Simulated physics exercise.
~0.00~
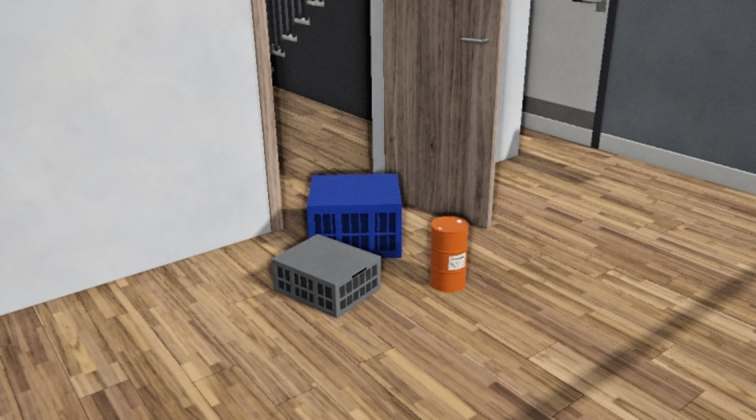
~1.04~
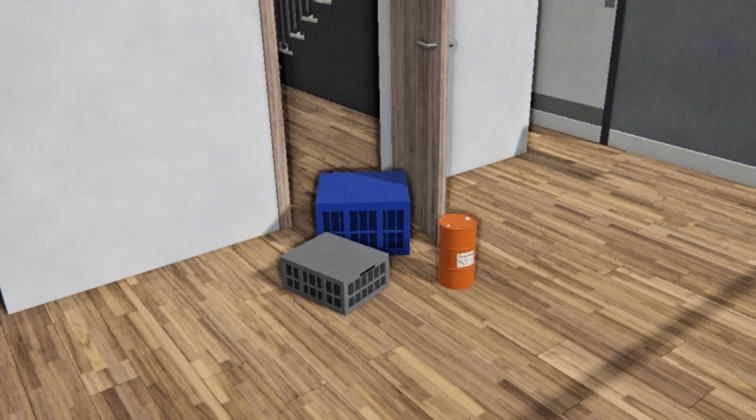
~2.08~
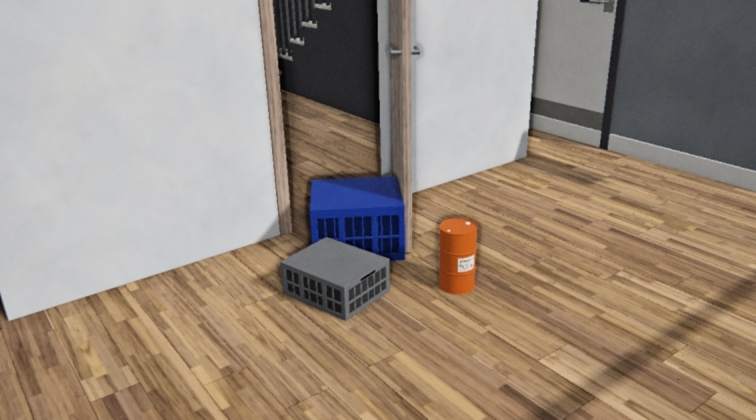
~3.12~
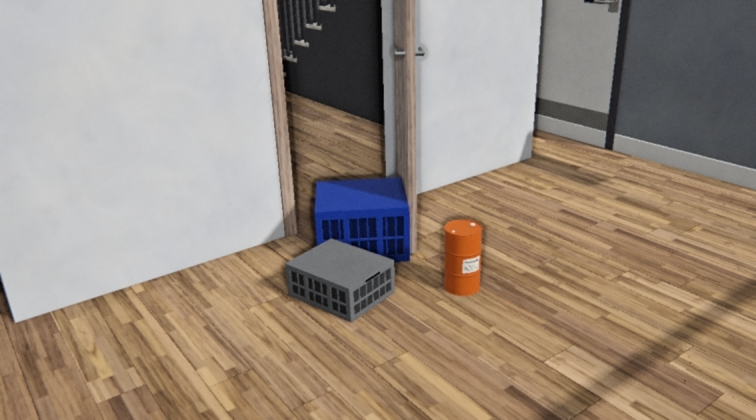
Wooden door swinging partway closed and stopping against a blue crate in the doorway, still ajar, beside a grey crate and orange canister.
